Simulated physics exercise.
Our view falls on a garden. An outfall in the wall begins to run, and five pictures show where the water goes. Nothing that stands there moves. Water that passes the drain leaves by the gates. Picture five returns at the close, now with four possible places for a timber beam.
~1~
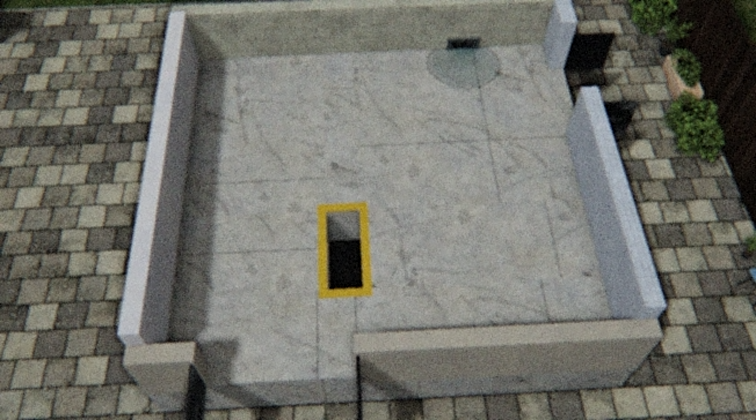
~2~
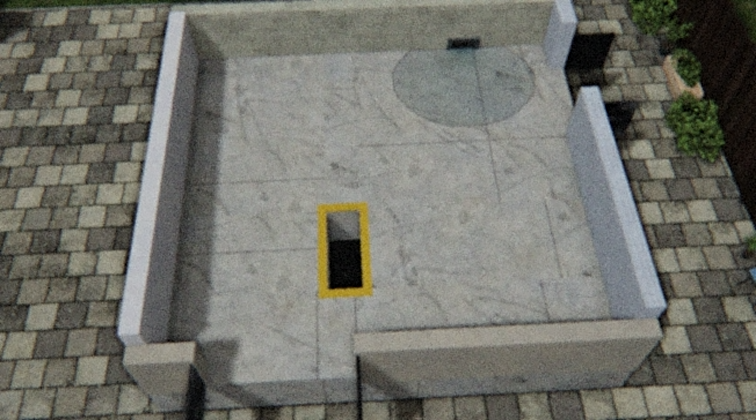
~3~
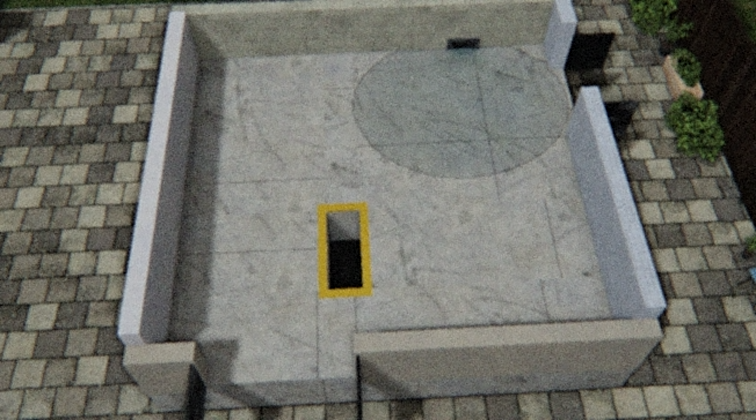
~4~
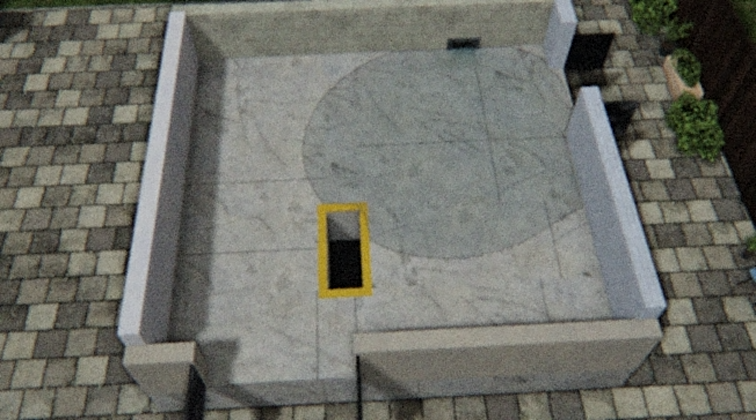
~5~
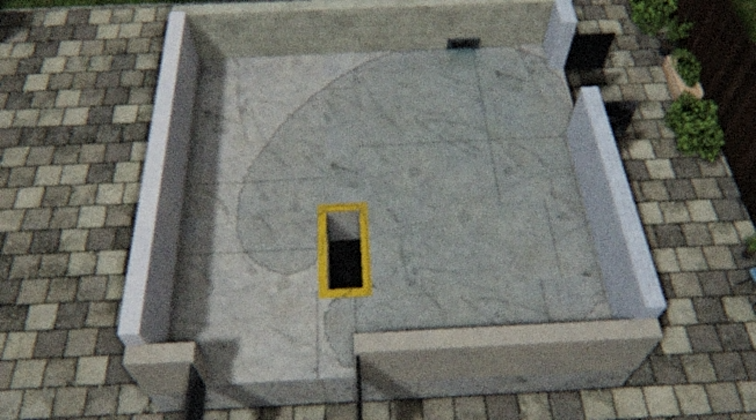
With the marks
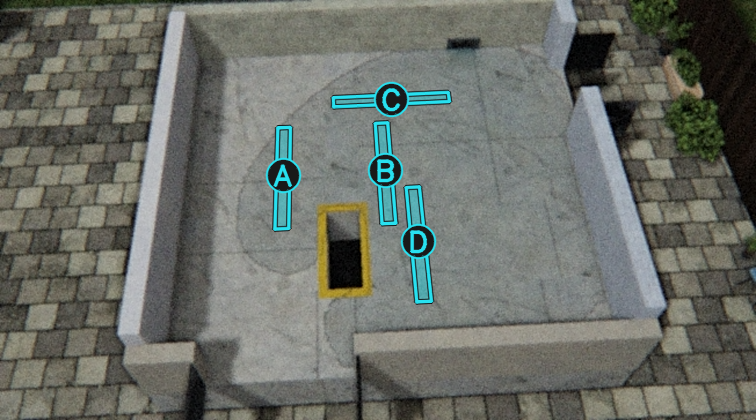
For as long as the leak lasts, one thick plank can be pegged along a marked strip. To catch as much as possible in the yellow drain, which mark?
A.
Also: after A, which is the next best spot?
D.
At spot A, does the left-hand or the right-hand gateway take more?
More leaves on the left.
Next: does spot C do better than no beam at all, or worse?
Spot C is worse.
On the marked copy, A from (281, 228) to (284, 127); B from (388, 223) to (381, 123); C from (333, 102) to (448, 96); D from (424, 301) to (412, 187).
With A, about 33 % of the stream goes into the yellow drain, about 66 % out by the gates.
With B, about 13 % of the stream goes into the yellow drain, about 86 % out by the gates.
With C, about 14 % of the stream goes into the yellow drain, about 86 % out by the gates.
With D, about 25 % of the stream goes into the yellow drain, about 74 % out by the gates.
